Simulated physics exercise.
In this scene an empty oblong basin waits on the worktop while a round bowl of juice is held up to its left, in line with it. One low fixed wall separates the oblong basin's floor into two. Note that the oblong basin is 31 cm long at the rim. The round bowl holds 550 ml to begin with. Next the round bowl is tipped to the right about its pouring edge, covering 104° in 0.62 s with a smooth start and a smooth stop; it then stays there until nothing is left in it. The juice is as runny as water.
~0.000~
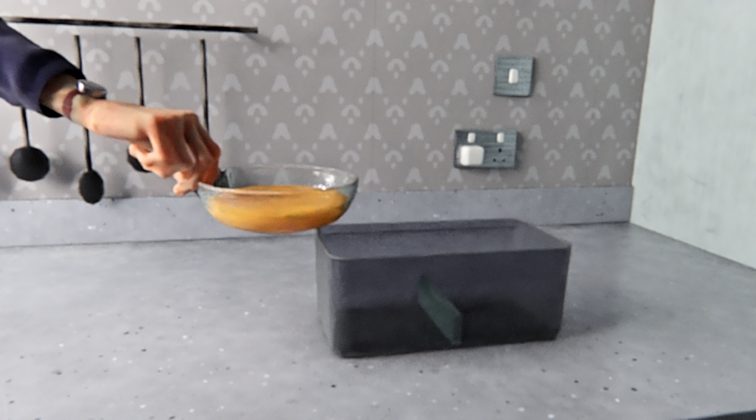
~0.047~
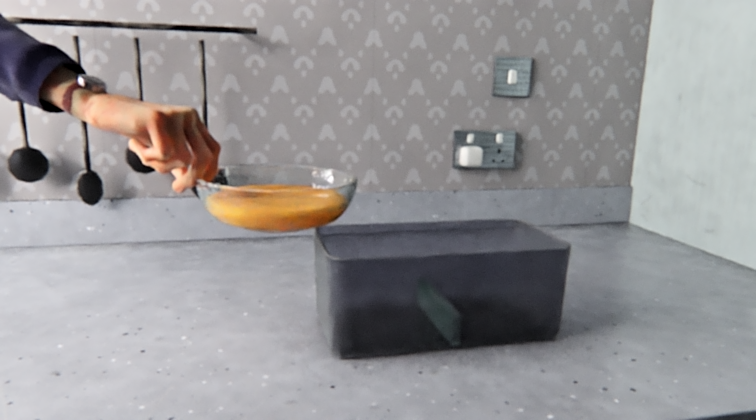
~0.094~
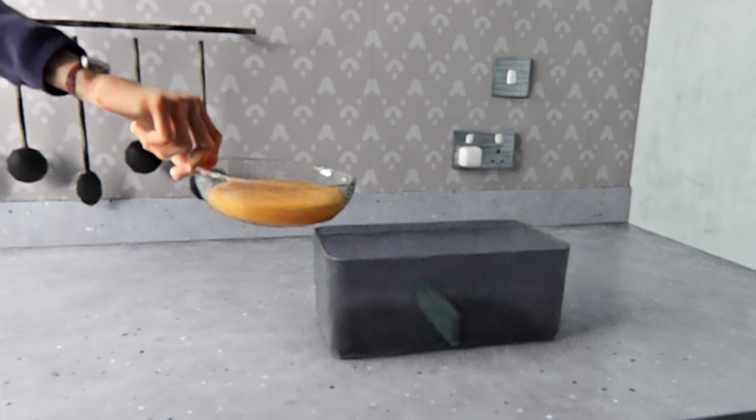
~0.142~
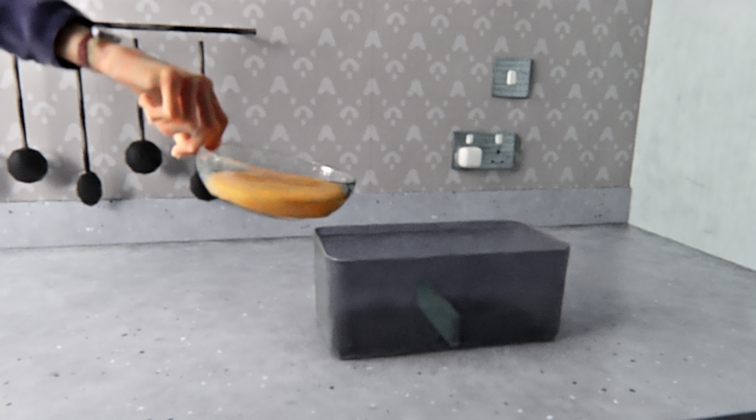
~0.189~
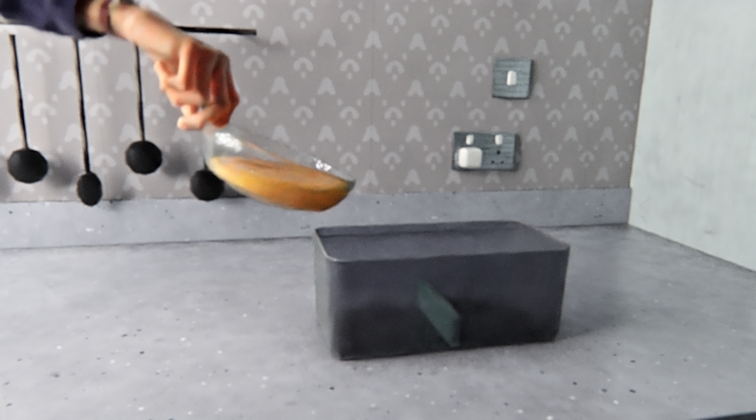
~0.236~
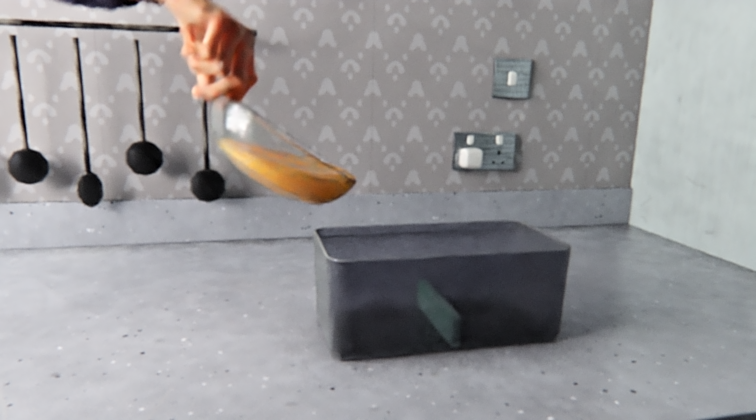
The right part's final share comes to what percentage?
It comes to roughly 47 %.
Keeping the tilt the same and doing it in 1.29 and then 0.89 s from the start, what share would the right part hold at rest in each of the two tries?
The first try gives 5 percent and the second 25 percent.
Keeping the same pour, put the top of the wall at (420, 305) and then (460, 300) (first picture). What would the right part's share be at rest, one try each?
65 per cent first, 20 per cent second.
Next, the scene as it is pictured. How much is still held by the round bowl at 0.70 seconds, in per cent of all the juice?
Close to 0 percent of the total.
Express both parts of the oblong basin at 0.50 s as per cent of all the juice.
I'd say some 22 in a hundred on the left and 0 on the right.
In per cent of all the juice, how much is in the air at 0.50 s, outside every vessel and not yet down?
Close to 70 per cent, I'd say.
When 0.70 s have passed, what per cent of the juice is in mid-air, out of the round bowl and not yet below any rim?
Estimate: Around 1 per cent.
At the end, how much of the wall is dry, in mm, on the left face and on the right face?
Noted: Left near 28 mm, right near 28 mm.
After 0.50 s the tilt is 95° and 7 per cent is still to pour, 23 is left of the wall and 0 right of it.
After 0.70 s the tilt is 104° and 0 per cent is still to pour, 40 is left of the wall and 59 right of it.
After 0.90 s the tilt is 104° and 0 per cent is still to pour, 44 is left of the wall and 44 right of it.
After 1.12 s the tilt is 104° and 0 per cent is still to pour, 49 is left of the wall and 47 right of it.
In the end 49 per cent lies left of the wall, 47 right of it and 4 outside.
